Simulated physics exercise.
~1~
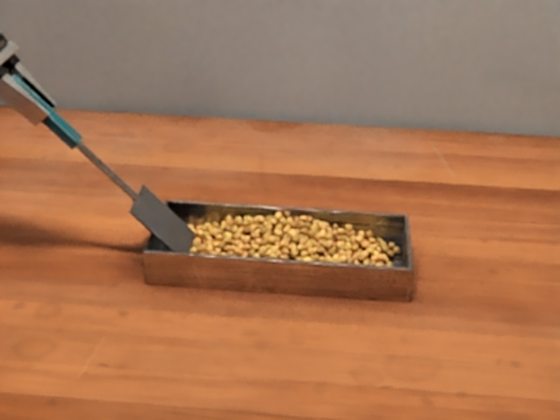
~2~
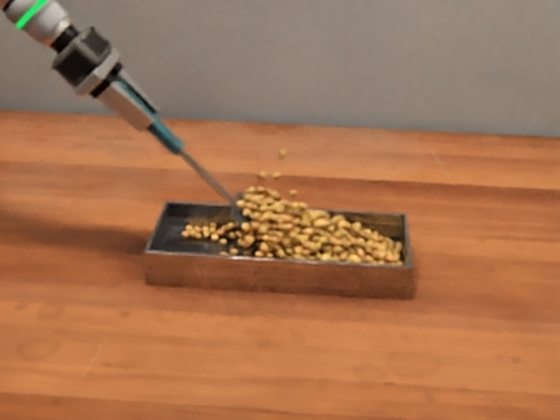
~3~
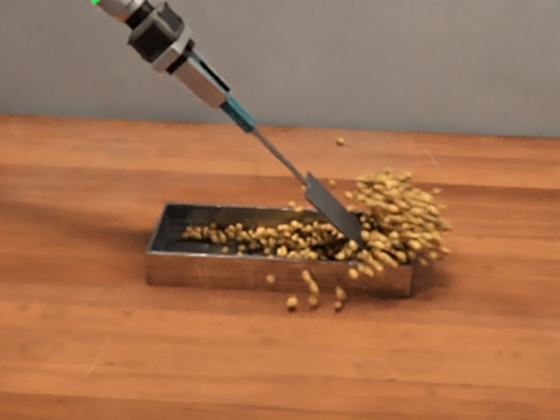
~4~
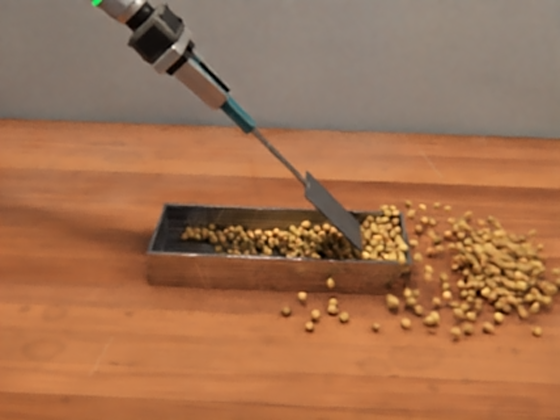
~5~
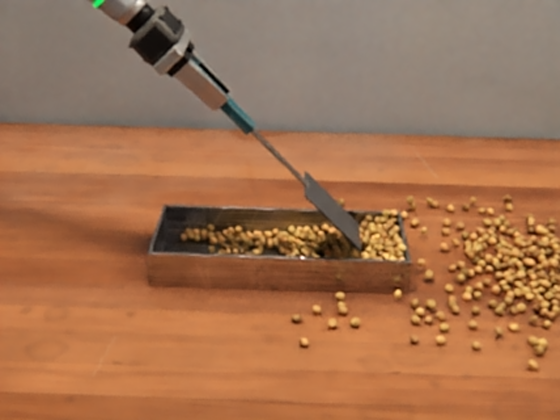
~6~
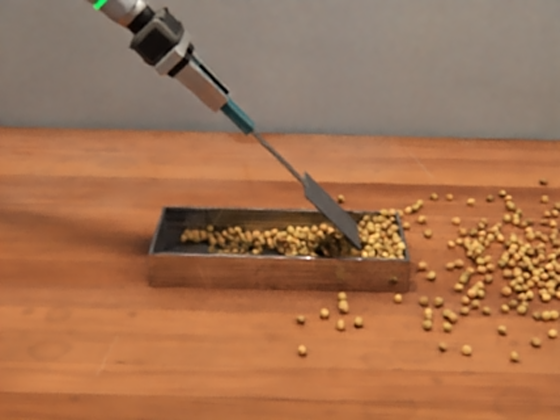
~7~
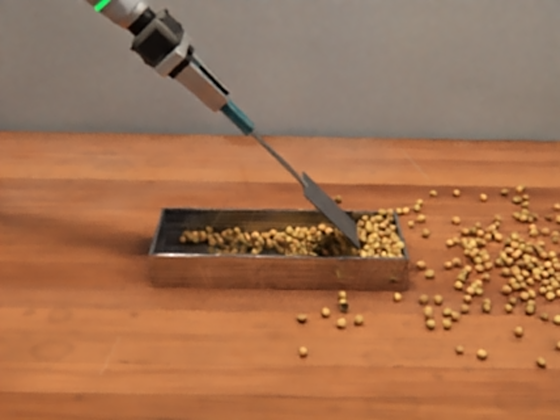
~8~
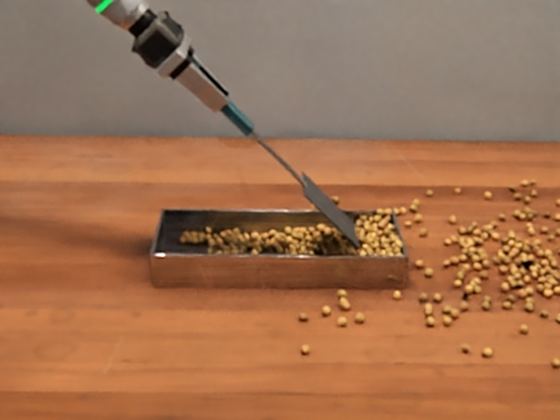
On a wooden tabletop in front of a plain grey wall, seen from slightly above, a shallow metal tray holds a heap of small golden-tan chickpeas. A robot arm reaches in from the upper left with a grey spatula, its blade resting in the tray's left end. The blade sweeps right, piling the chickpeas up ahead of it and tossing a few upward. It stops abruptly near the right end, and a dense clump flies over the rim. The chickpeas scatter across the table to the right, with some in front, while many remain in the tray beside the still blade.
